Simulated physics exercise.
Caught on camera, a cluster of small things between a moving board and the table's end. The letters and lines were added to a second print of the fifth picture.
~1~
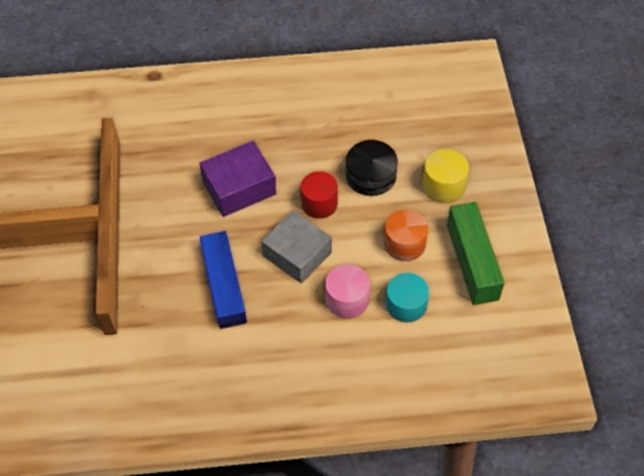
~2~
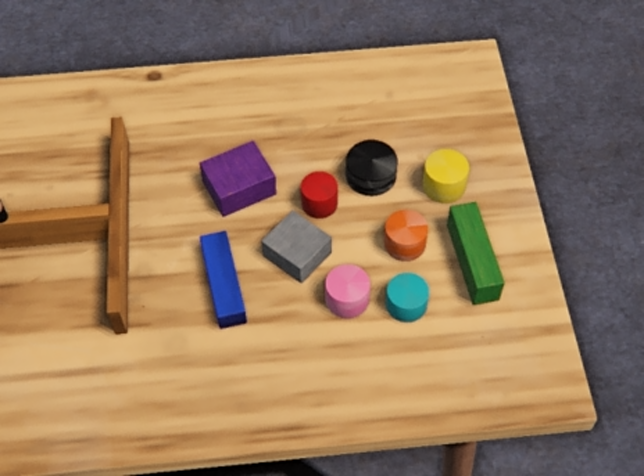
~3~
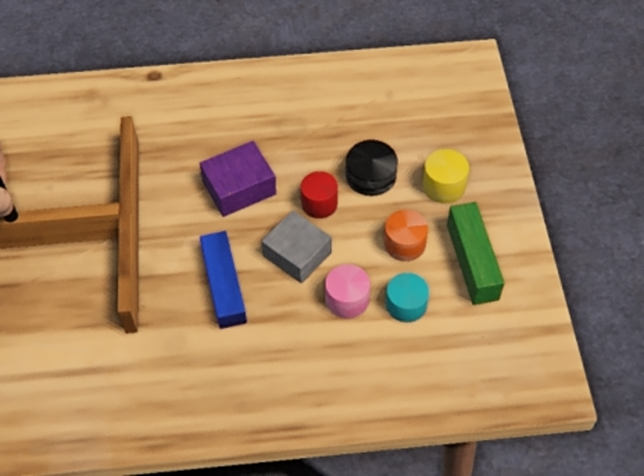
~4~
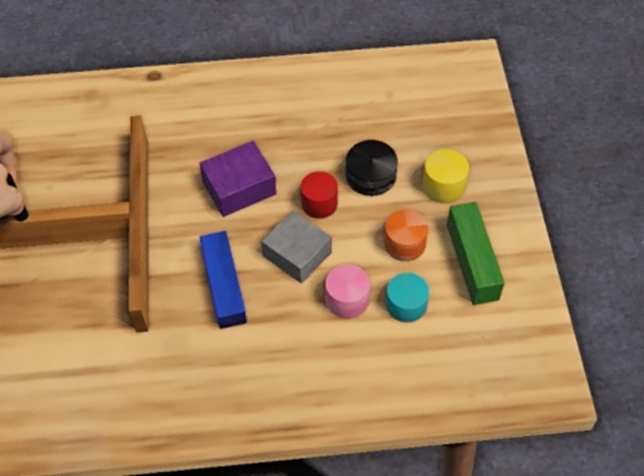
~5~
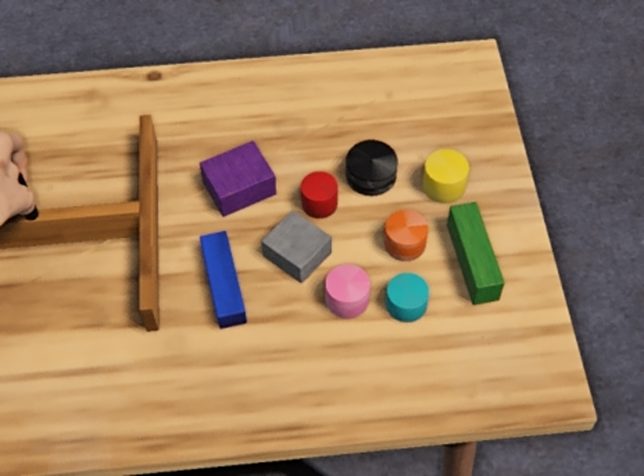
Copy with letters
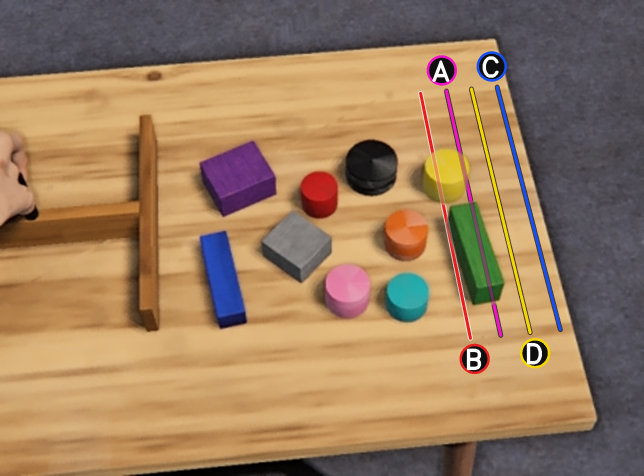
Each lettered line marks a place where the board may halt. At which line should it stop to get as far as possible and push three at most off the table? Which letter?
B.
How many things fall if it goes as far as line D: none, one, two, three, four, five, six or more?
Six or more.
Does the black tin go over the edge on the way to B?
By then, no.
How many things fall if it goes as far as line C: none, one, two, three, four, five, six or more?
Six or more.
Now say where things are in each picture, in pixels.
Red tin (319, 195); purple block (238, 178); black tin (371, 168), in the first frame.
Board (115, 208); grey block (297, 246), in the second frame.
Board (126, 207); green bar (475, 253), in the third frame.
Board (136, 206); blue stick (223, 280), in the fourth frame.
Board (145, 205); yellow tin (445, 176); red tin (319, 195); purple block (238, 178), in the fifth frame.
On the copy, A at (471, 203); B at (443, 206); C at (526, 198); D at (498, 201).
On B. First, board (253, 196); blue stick (281, 275); purple block (290, 182).
Then, board (359, 187); green bar (497, 252); yellow tin (480, 176).
Finally, board (442, 180); yellow tin over the edge; green bar over the edge; three fallen.
By contrast, A drops five; C drops nine; D drops seven.
